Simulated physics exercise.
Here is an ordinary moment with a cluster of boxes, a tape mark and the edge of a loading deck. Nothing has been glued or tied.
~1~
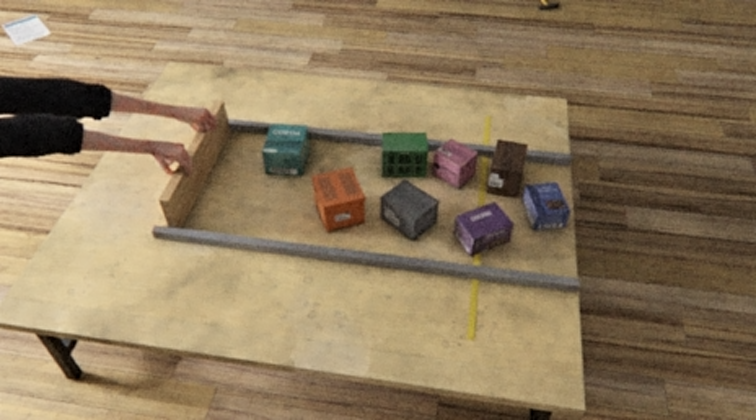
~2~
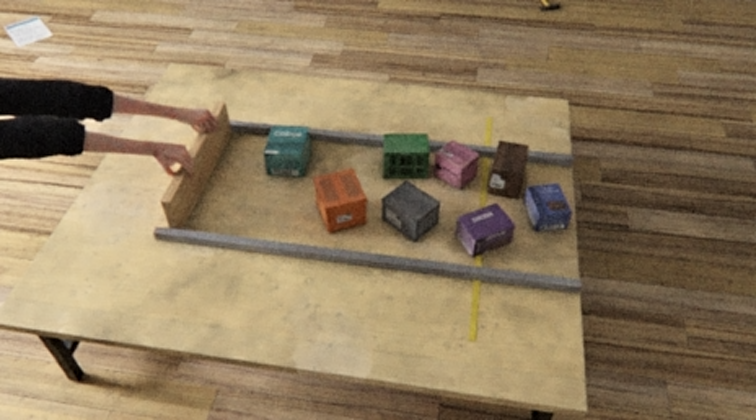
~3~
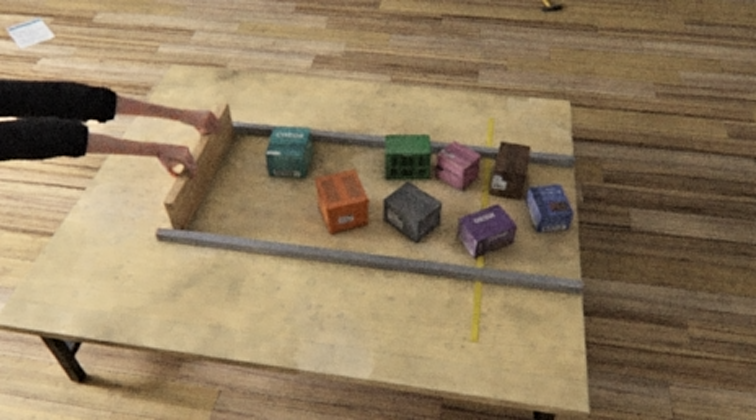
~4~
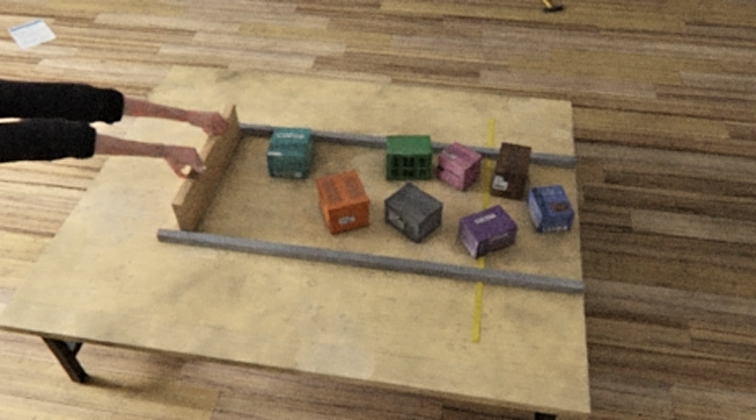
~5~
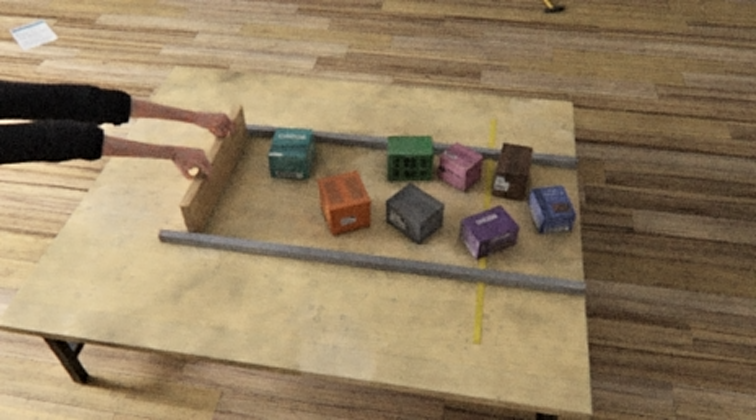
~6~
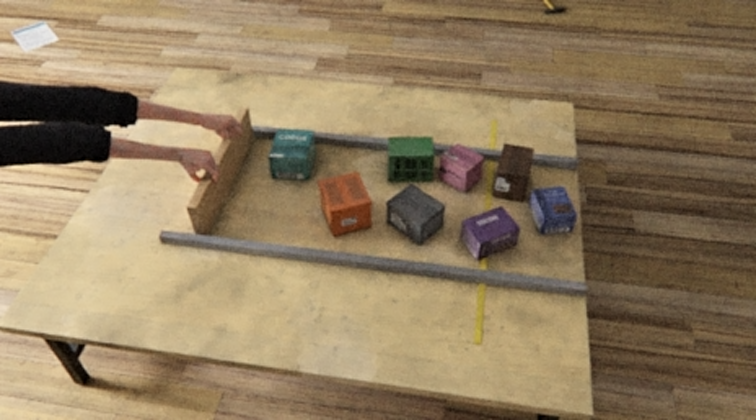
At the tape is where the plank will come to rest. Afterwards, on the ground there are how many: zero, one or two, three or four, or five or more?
On the ground there are three or four.
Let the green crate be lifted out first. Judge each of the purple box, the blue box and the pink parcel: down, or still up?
In that case the purple box winds up down, the blue box winds up down, and the pink parcel stays where it is.
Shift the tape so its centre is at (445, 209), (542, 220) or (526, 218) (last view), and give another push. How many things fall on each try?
1, 6, 6.
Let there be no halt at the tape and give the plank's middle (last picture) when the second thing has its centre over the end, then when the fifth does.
At (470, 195) for the second, at (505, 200) for the fifth.
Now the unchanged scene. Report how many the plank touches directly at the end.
2 touch it.
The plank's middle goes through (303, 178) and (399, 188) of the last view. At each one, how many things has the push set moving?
Moved so far: 1, then 7.
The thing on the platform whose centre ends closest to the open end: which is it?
That would be the blue box.
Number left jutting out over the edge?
Tally: 2.
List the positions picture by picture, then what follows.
Blue box (546, 206); brown parcel (507, 169); purple box (483, 229); plank (198, 162); tape (481, 210), in the first frame.
Brown parcel (509, 170); grey box (411, 211), in the second frame.
Purple box (486, 231); green crate (407, 157), in the third frame.
Blue box (550, 209); turquoise box (291, 152), in the fourth frame.
Brown parcel (513, 172); pink parcel (460, 167), in the fifth frame.
Blue box (552, 210); brown parcel (514, 173); purple box (490, 233); plank (224, 169); tape (487, 214), in the sixth frame.
Soon after, none off yet; blue box at rest near (552, 210); brown parcel at rest near (514, 173); purple box at rest near (490, 233).
After that, none off yet; blue box at rest near (552, 210); brown parcel displaced a little near (540, 173); purple box displaced a little near (514, 237).
In the end, the number that fall off is three or four; gone, pink parcel, purple box and brown parcel.
